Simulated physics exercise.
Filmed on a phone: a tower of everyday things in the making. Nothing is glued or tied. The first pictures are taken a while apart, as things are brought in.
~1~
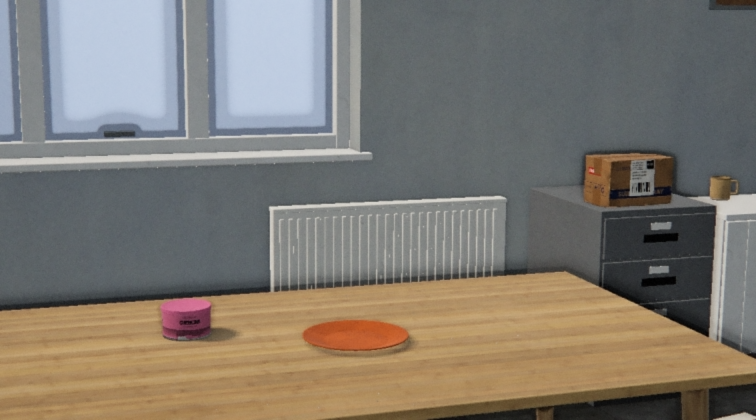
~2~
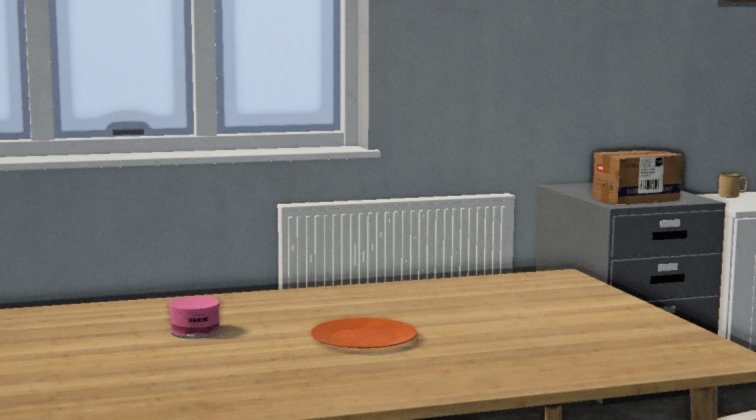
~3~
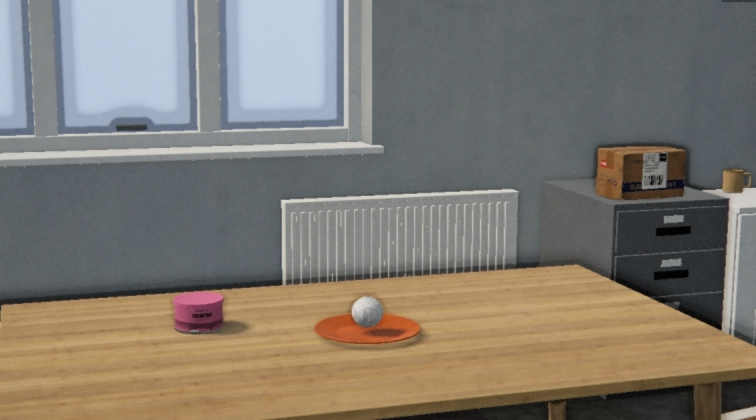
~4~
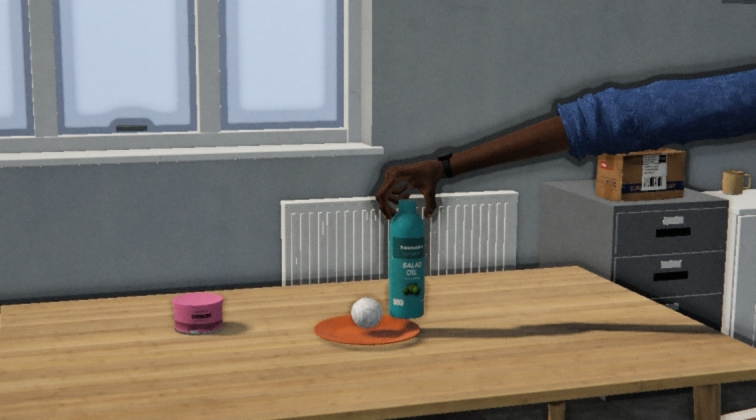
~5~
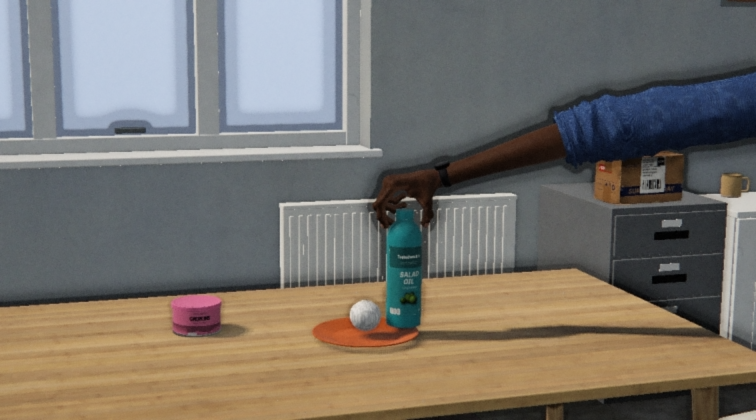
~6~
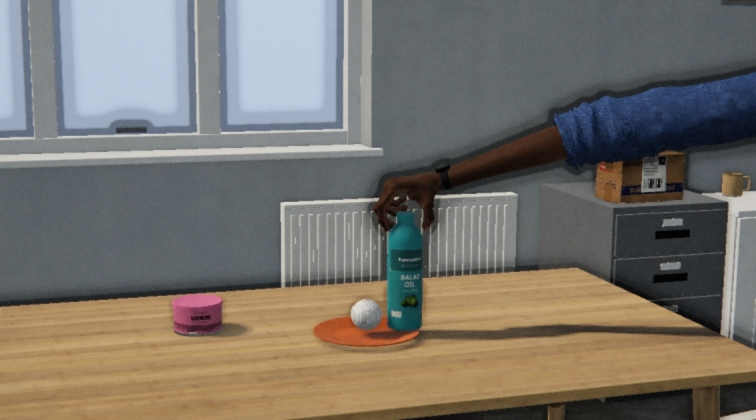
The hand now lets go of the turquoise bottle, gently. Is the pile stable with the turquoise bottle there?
The pile holds.
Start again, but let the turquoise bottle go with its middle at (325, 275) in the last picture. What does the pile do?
Then it keeps its balance.
Then, 0.50 s on from there, no change.
Then, 1.30 s on from there, turquoise bottle resting near (405, 271).
In the end, all 4 unmoved. At the end, from the last picture's camera, turquoise bottle near (405, 271). The pile keeps its balance.
